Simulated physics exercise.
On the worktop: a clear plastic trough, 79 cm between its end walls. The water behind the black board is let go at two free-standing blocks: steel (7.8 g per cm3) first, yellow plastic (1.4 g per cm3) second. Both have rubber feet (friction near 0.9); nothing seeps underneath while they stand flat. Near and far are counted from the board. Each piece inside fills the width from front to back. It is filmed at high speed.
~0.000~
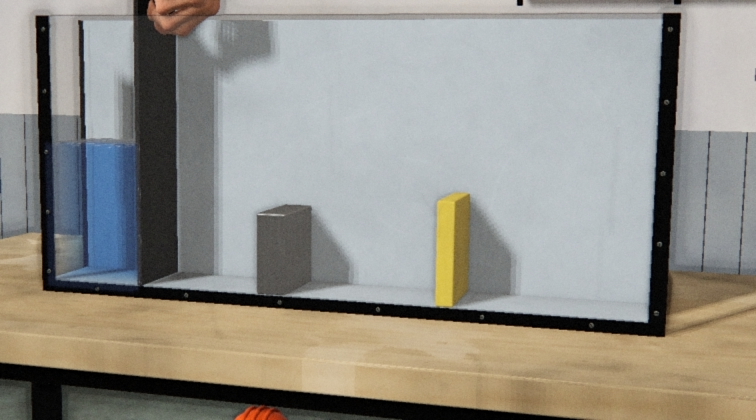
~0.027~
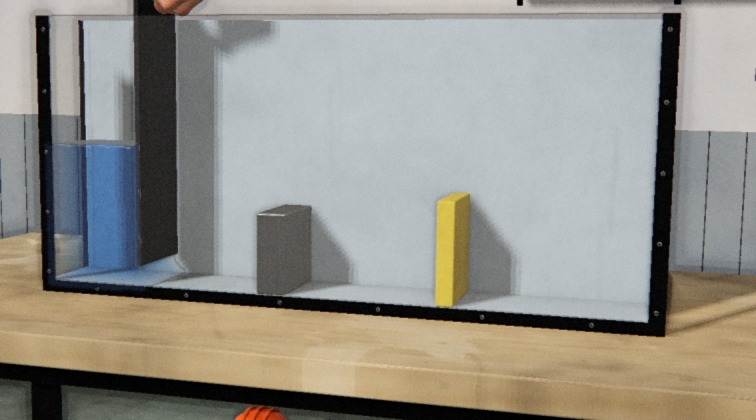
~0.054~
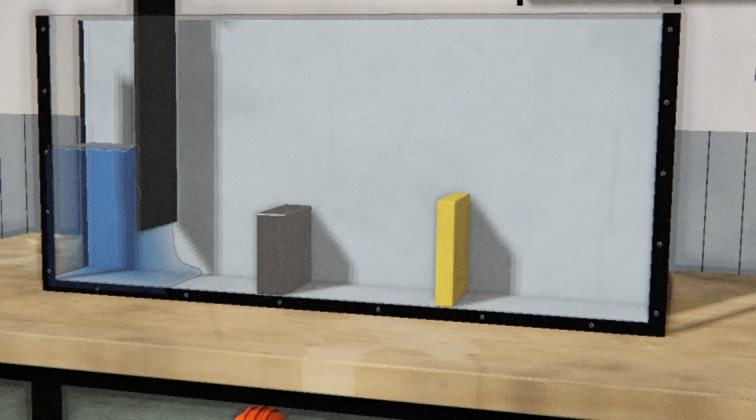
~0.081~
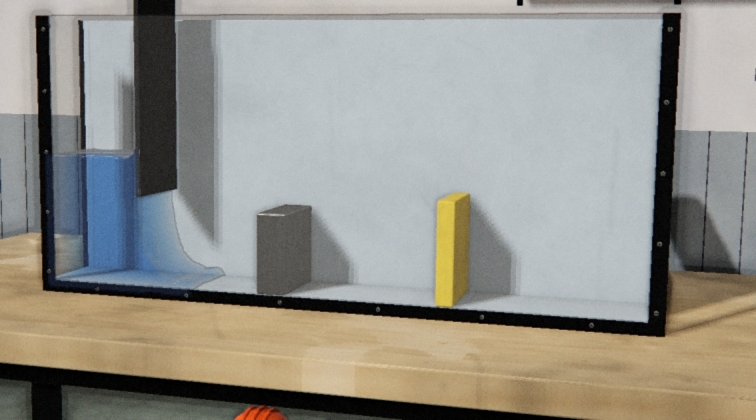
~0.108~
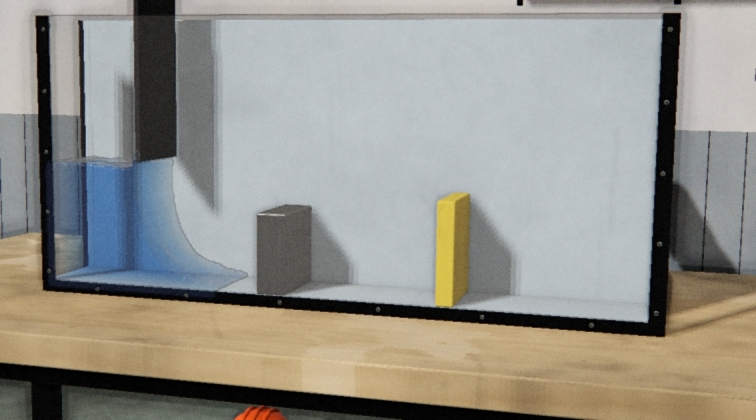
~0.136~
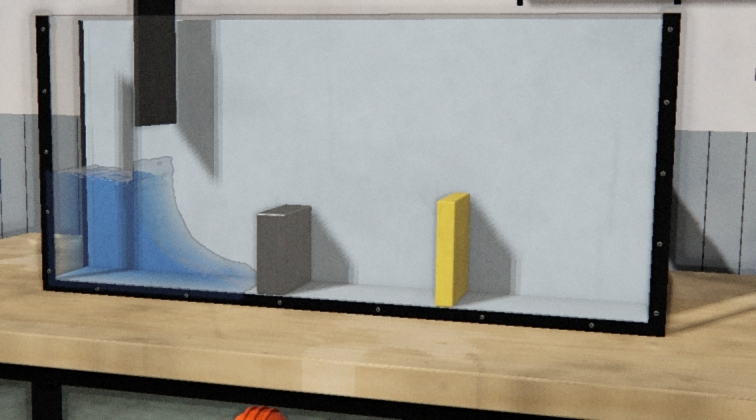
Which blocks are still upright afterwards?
The first block remains upright, the second remains upright.
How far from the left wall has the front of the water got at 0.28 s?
Roughly 30 cm out.
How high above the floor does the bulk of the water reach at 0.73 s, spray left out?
Roughly 10.0 cm up.
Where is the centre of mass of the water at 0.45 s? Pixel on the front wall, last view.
Near (192, 230).
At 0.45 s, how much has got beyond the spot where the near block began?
About 0 per cent.
By 0.28 s the front has run 29 cm from the left wall, the near block is upright and the far block is upright.
By 0.45 s the near block is upright and the far block is upright.
By 0.73 s the near block is upright and the far block is upright.
At rest the near block is upright and the far block is upright; 0 per cent of the water is past where the far block first stood.
